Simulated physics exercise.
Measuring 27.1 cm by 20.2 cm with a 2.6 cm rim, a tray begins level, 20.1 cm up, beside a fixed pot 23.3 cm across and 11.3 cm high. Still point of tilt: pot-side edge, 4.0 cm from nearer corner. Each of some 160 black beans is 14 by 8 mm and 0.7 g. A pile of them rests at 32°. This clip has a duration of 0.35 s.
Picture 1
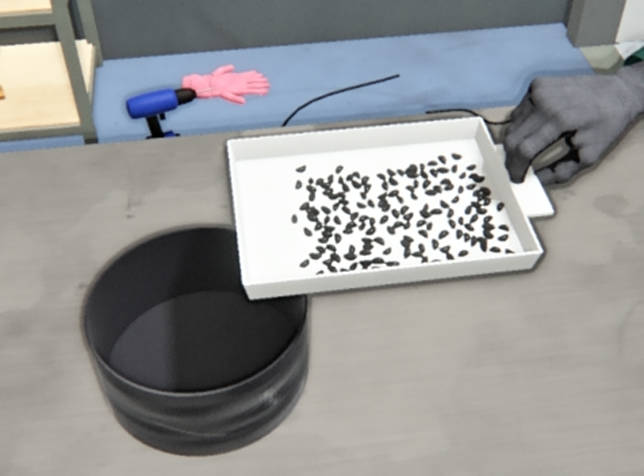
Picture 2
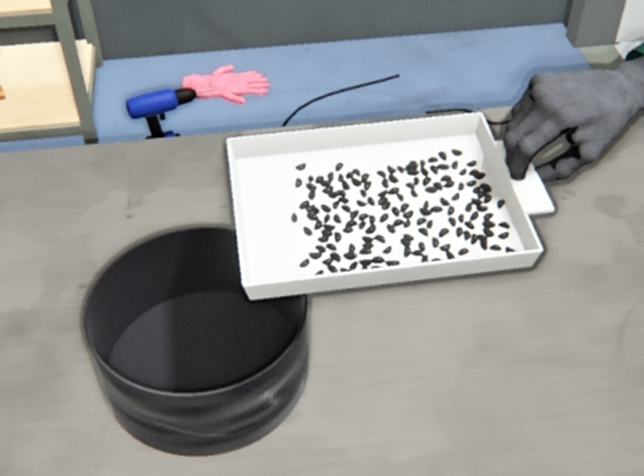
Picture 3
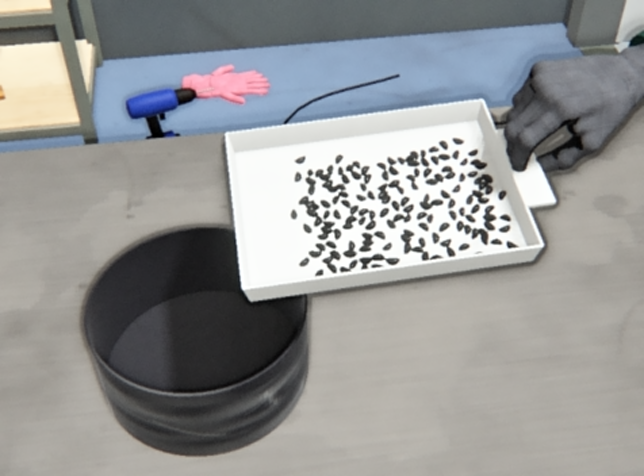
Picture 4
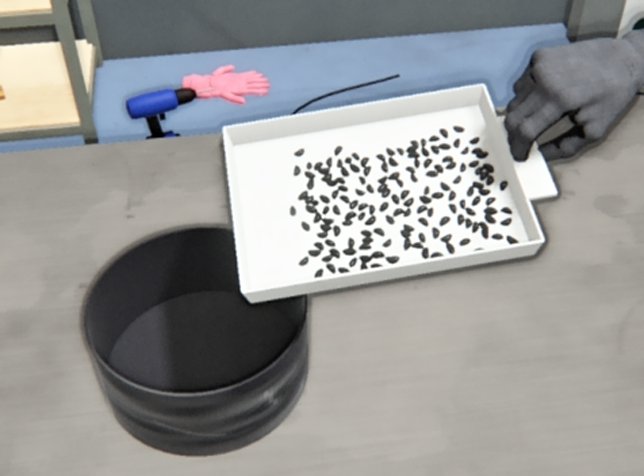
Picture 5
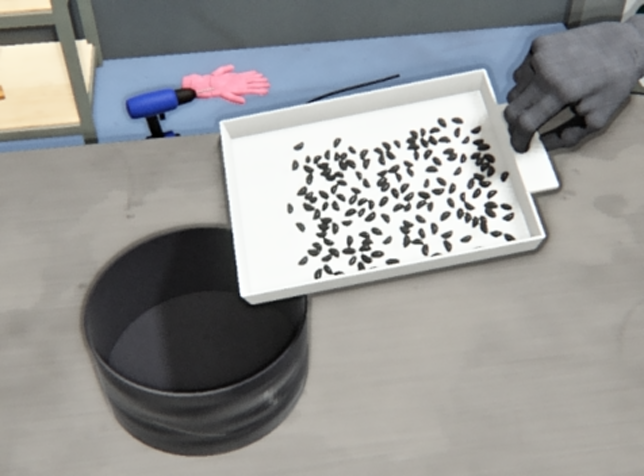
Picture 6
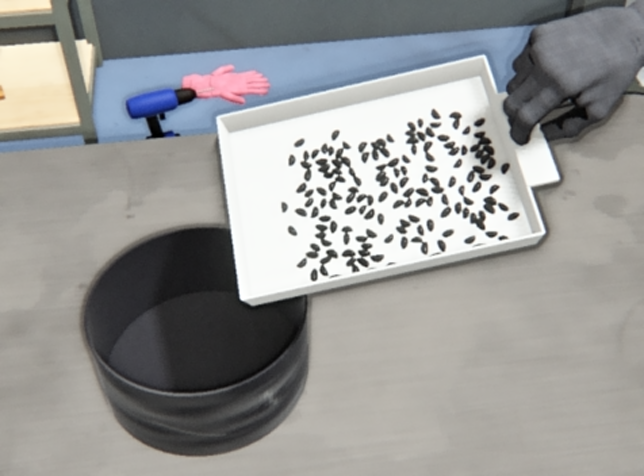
A dark grey gloved hand at the upper right holds the tab of a shallow white tray scattered with black beans, seen from above over a grey worktop. A round black pot stands at the left, with a pink glove and a blue tool on a blue surface behind. The hand steadily raises the tray's far right side, tilting it toward the front left, while the beans stay spread and the view stays still.
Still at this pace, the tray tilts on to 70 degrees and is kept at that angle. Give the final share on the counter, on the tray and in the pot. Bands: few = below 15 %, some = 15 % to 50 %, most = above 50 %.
Counter: Some, left on the tray: Most, pot: Few.
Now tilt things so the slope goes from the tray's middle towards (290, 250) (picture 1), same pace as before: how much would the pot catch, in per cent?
Roughly 25 % of the pieces.
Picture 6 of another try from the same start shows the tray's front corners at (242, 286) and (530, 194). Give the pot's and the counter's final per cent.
Per cent by place - pot 15, counter 0.
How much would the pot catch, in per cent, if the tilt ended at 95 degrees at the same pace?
I'd say close to 50 percent.
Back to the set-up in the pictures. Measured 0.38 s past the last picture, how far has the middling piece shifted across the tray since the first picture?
By then it sits near 7 cm from where it began.
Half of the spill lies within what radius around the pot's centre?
About 20 centimetres.
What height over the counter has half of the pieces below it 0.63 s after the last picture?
Around 24 cm up.
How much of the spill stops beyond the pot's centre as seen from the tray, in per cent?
Roughly 30 percent of the spill.
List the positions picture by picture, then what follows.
Tray tilt 0 degrees, front corners at (249, 280) and (535, 249); middle of the pieces at (395, 213); pot at (197, 304), in the first picture.
Tray tilt 1 degrees, front corners at (249, 281) and (536, 247); middle of the pieces at (395, 211), in the second picture.
Tray tilt 5 degrees, front corners at (248, 284) and (536, 242), lowest corner left front; middle of the pieces at (395, 205), in the third picture.
Tray tilt 10 degrees, front corners at (247, 287) and (537, 238), lowest corner left front; middle of the pieces at (395, 199), in the fourth picture.
Tray tilt 14 degrees, front corners at (247, 290) and (537, 233), lowest corner left front; middle of the pieces at (395, 193), in the fifth picture.
Tray tilt 19 degrees, front corners at (246, 293) and (538, 230), lowest corner left front; middle of the pieces at (394, 187); pot at (197, 304), in the sixth picture.
Then, 0.38 s after the last picture, tilt 44 degrees; the tray holds 100 %, the pot 0 %.
Then, 0.63 s after the last picture, tilt 60 degrees; the tray holds 95 %, the pot 0 %.
Then, 0.99 s after the last picture, tilt 70 degrees; the tray holds 90 %, the pot 5 %.
In the end, counter 30 %, tray 65 %, pot 5 %.
